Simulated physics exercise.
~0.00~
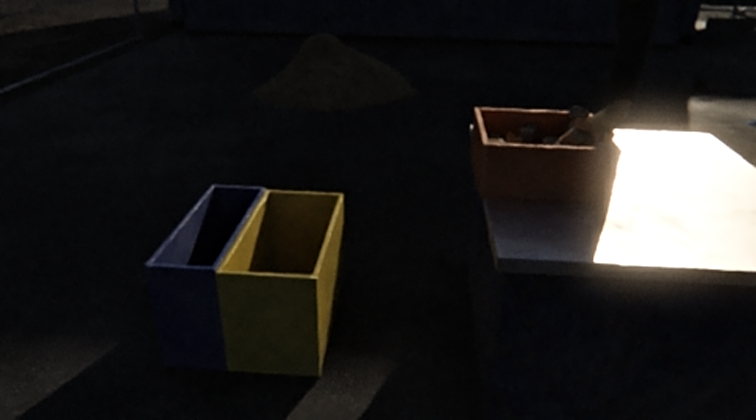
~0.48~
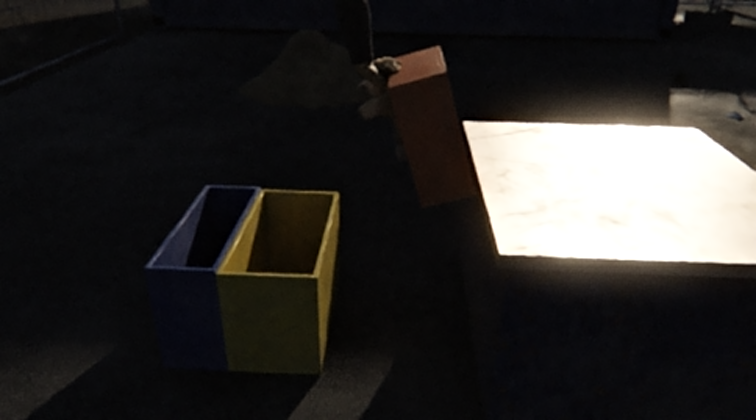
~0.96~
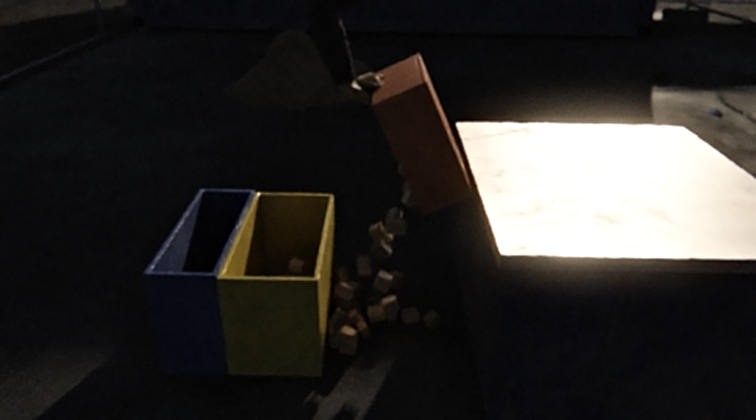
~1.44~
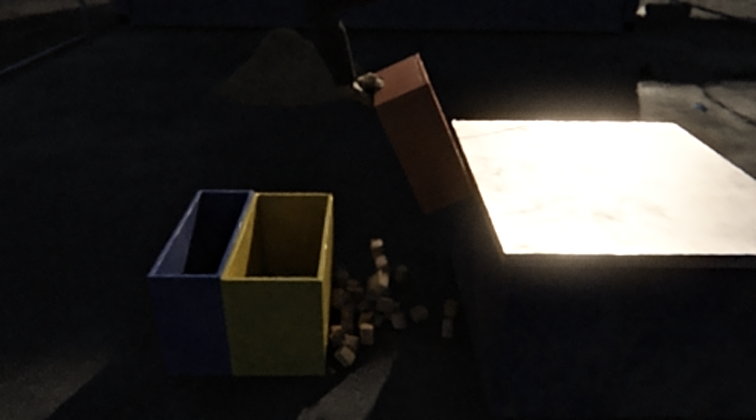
An orange crate filled with small wooden blocks sits at the left edge of a brightly lit pale bench in a dark yard, seen from slightly above. To the left, a blue bin and a yellow tub stand side by side, open and empty, with a low mound behind them. Something dark grips the crate and tips it leftward over the edge until it hangs steeply beyond upright. The blocks tumble out, some dropping toward the yellow tub and many falling short of it. The crate stays tipped as blocks lie scattered on the ground between tub and bench.
